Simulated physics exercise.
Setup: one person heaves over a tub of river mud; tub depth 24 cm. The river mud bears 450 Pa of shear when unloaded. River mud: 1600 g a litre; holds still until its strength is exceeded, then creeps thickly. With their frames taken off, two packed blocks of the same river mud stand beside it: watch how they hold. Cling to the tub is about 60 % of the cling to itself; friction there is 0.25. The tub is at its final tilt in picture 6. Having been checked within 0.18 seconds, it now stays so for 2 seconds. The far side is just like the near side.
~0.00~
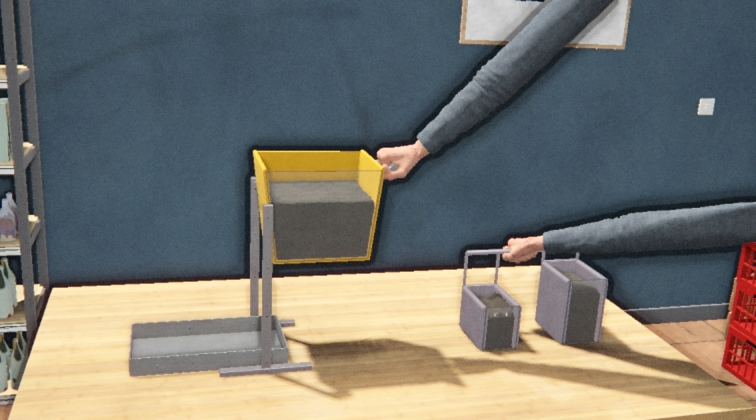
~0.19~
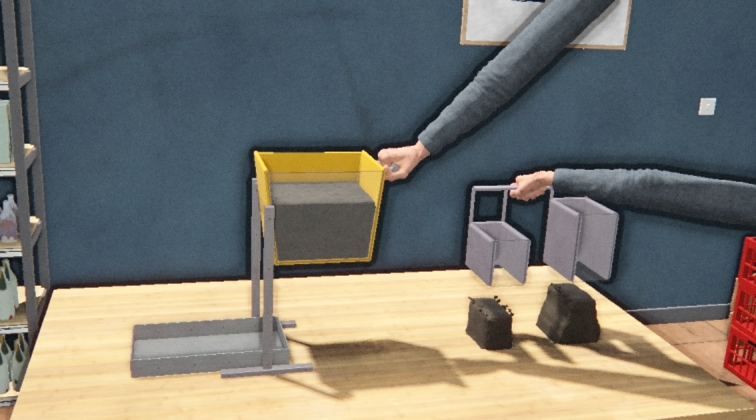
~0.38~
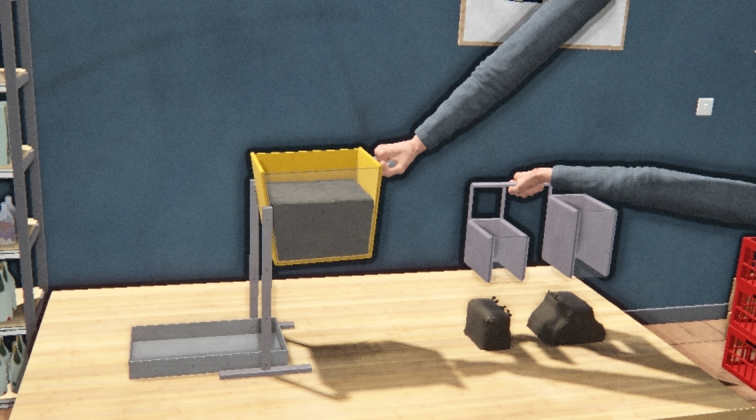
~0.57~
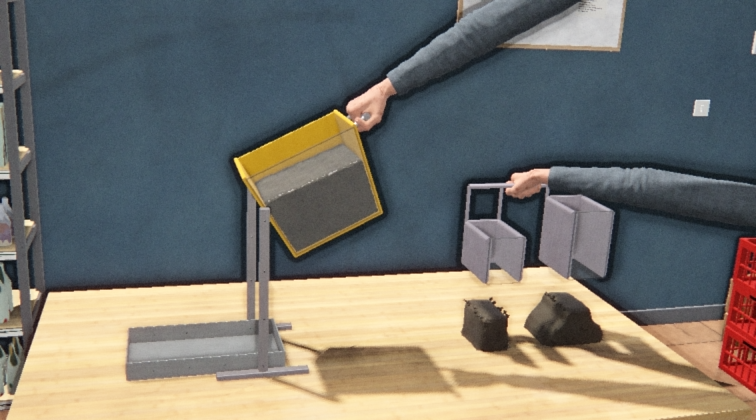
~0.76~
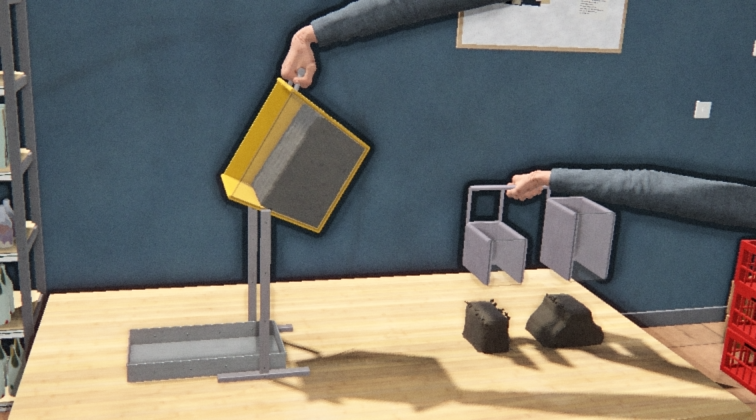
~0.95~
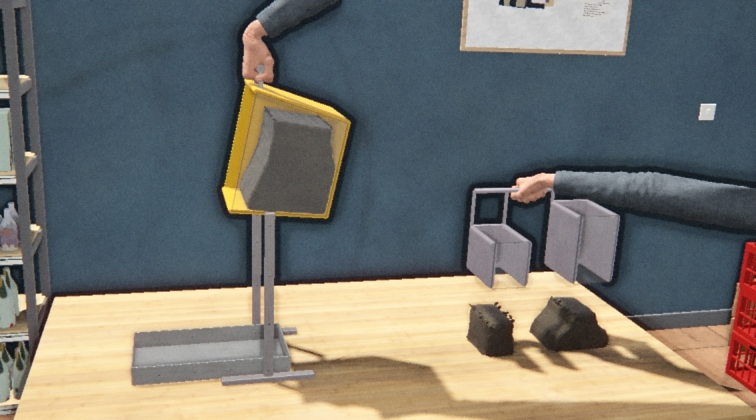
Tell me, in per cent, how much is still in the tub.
Something like 61 out of 100.
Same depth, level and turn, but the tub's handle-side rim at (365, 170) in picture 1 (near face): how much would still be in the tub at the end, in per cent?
I'd say around 80 percent would remain in the tub at the end.
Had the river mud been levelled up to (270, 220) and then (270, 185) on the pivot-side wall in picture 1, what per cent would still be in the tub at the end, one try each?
In turn about 90 %, 45 %.
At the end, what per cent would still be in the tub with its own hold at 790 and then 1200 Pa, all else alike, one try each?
100 in a hundred, followed by 100 in a hundred.
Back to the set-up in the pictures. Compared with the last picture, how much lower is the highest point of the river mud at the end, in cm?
The top ends up some 12 cm below its level in the last picture.
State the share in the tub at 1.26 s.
Close to 70 in a hundred.
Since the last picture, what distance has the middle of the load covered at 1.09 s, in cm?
About 5 cm.
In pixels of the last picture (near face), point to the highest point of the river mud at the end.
Close to pixel (314, 169).
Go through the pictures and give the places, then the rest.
In the first frame, handle-side rim at (381, 170), tilt 0 degrees; top of the river mud at (282, 202); blocks stand 11 cm, 17 cm (left to right).
In the second frame, handle-side rim at (382, 171), tilt 0 degrees; top of the river mud at (283, 203); blocks stand 11 cm, 14 cm (left to right).
In the third frame, handle-side rim at (379, 167), tilt 2 degrees; top of the river mud at (364, 199); blocks stand 10 cm, 11 cm (left to right).
In the fourth frame, handle-side rim at (352, 126), tilt 26 degrees; top of the river mud at (361, 162); blocks stand 10 cm, 11 cm (left to right).
In the fifth frame, handle-side rim at (291, 92), tilt 60 degrees; top of the river mud at (322, 118); blocks stand 10 cm, 11 cm (left to right).
In the sixth frame, handle-side rim at (255, 93), tilt 78 degrees; top of the river mud at (281, 122); blocks stand 10 cm, 11 cm (left to right).
After 1.09 s, the tub is at 78 degrees and holds 94 %.
After 1.26 s, the tub is at 78 degrees and holds 72 %.
After 1.43 s, the tub is at 78 degrees and holds 62 %.
After 1.60 s, the tub is at 78 degrees and holds 61 %.
After 2.95 s, at the end, the tub is at 78 degrees and holds 61 %.
